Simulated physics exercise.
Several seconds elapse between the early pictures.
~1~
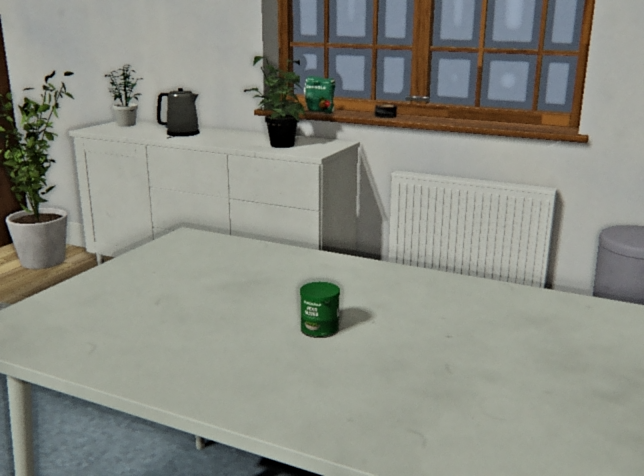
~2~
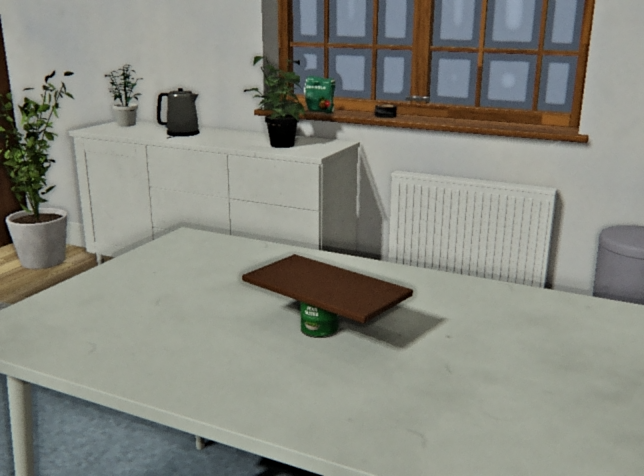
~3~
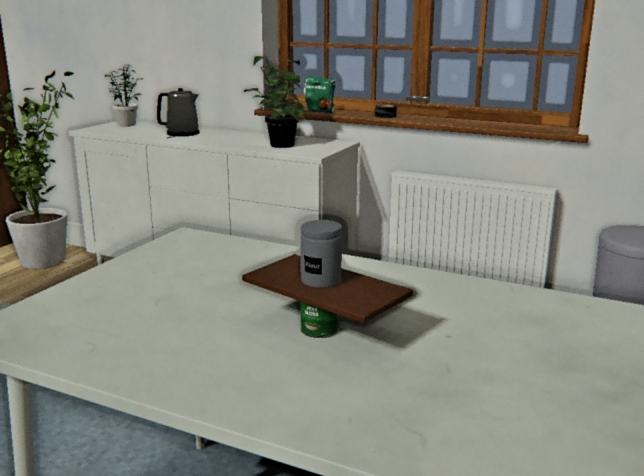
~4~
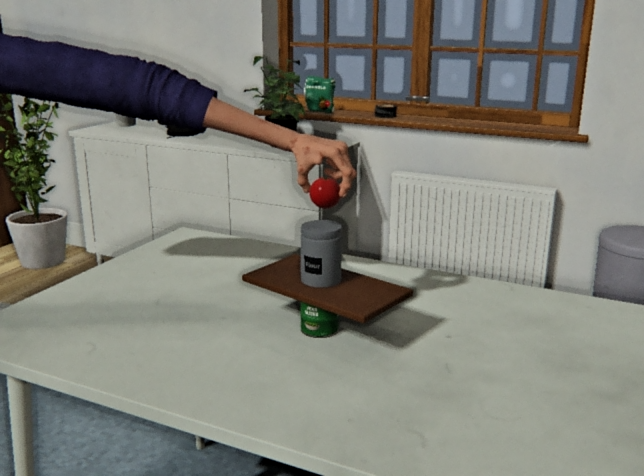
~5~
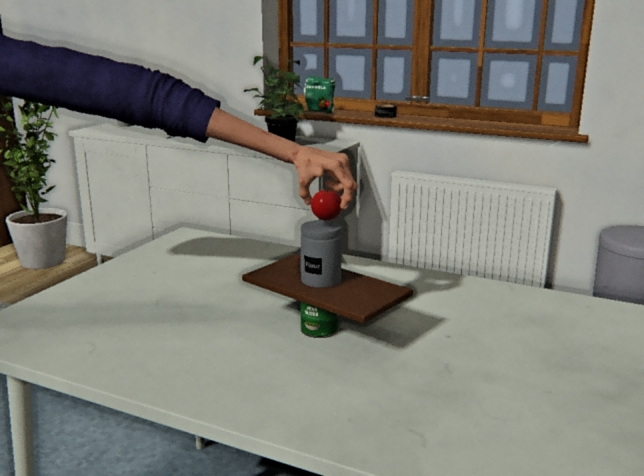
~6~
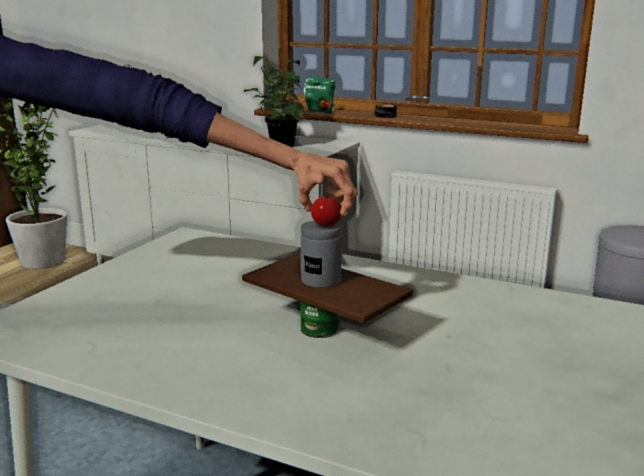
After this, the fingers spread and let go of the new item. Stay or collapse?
Nothing drops.
Then, 0.20 s later than the last frame, all is still.
Then, 0.60 s later than the last frame, red tomato resting near (327, 212).
When it is over, all 4 as before. End places, in pixels of the last picture, red tomato near (327, 212). The pile holds.
